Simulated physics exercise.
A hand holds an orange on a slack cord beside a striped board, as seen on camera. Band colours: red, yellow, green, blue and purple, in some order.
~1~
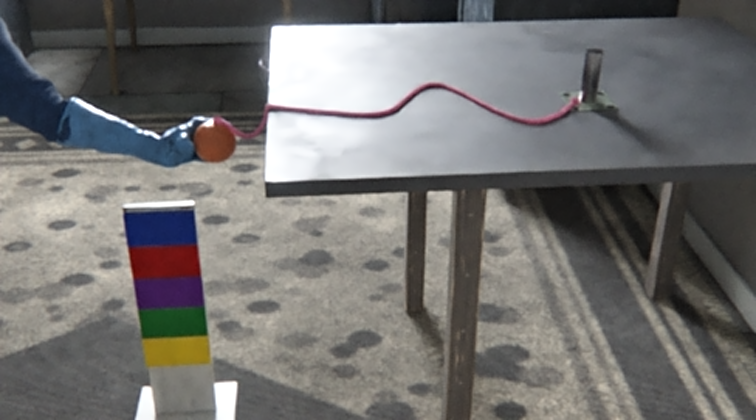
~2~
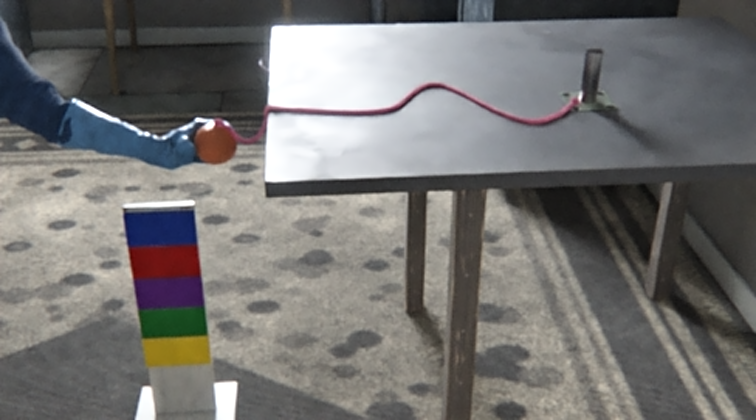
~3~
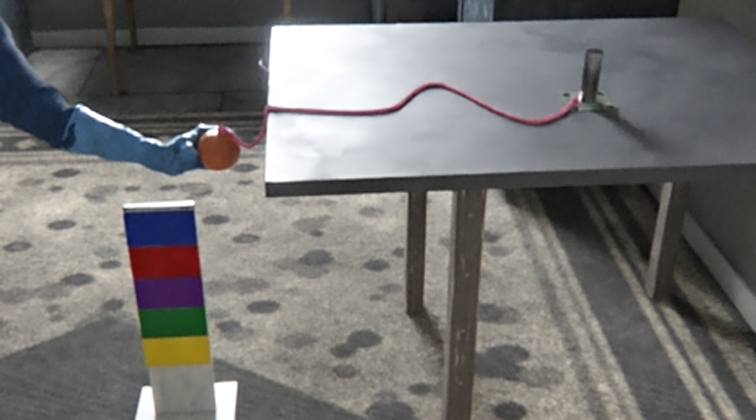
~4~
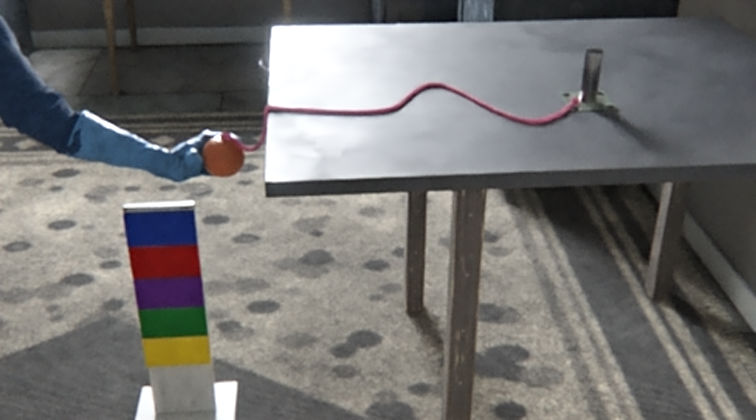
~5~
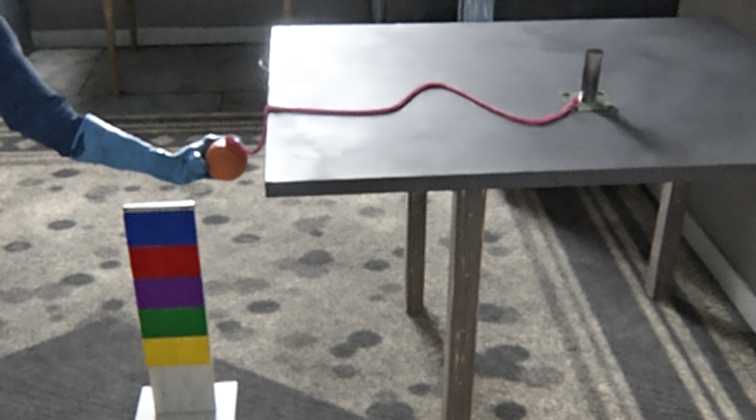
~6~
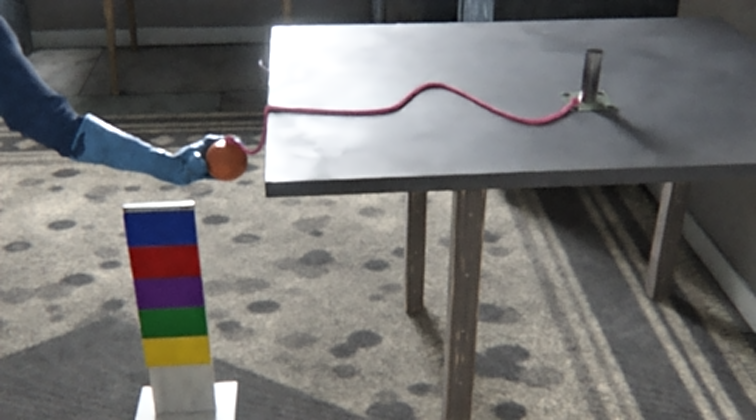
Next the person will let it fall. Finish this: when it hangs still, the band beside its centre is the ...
When it hangs still, the band beside its centre is the purple one.
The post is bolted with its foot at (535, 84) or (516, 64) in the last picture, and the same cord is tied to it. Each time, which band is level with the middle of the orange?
Try by try: Green; green.
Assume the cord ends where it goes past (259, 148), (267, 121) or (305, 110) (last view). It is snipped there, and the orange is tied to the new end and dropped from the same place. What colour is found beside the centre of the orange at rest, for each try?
Results, first to last: Red; blue; above them all.
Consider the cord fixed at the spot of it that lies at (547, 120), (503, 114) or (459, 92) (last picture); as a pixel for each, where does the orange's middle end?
Going through the tries, I'd expect close to (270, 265), (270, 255) and lastly (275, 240).
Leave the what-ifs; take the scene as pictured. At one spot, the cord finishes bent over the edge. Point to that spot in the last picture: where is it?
The one at (378, 111).
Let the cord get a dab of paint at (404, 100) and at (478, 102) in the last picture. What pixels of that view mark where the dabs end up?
Final positions are (310, 107) and (431, 104), in that order.
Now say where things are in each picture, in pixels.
Orange (215, 142); blue (160, 230); red (165, 263); purple (169, 294); green (173, 324); yellow (177, 352), in the first picture.
Orange (216, 144); cord through (557, 116) (487, 106) (422, 87) (371, 112) (283, 109), in the second picture.
Orange (219, 150), in the third picture.
Orange (224, 157); cord through (557, 116) (487, 106) (422, 87) (371, 112) (283, 109), in the fourth picture.
Orange (227, 160), in the fifth picture.
Orange (227, 160); cord through (557, 116) (487, 106) (422, 87) (371, 112) (283, 109), in the sixth picture.
A little later, orange near (275, 264); level with red.
Next, orange near (272, 293); level with purple.
When it is over, orange near (274, 294); level with purple. Its centre hangs level with the purple band.
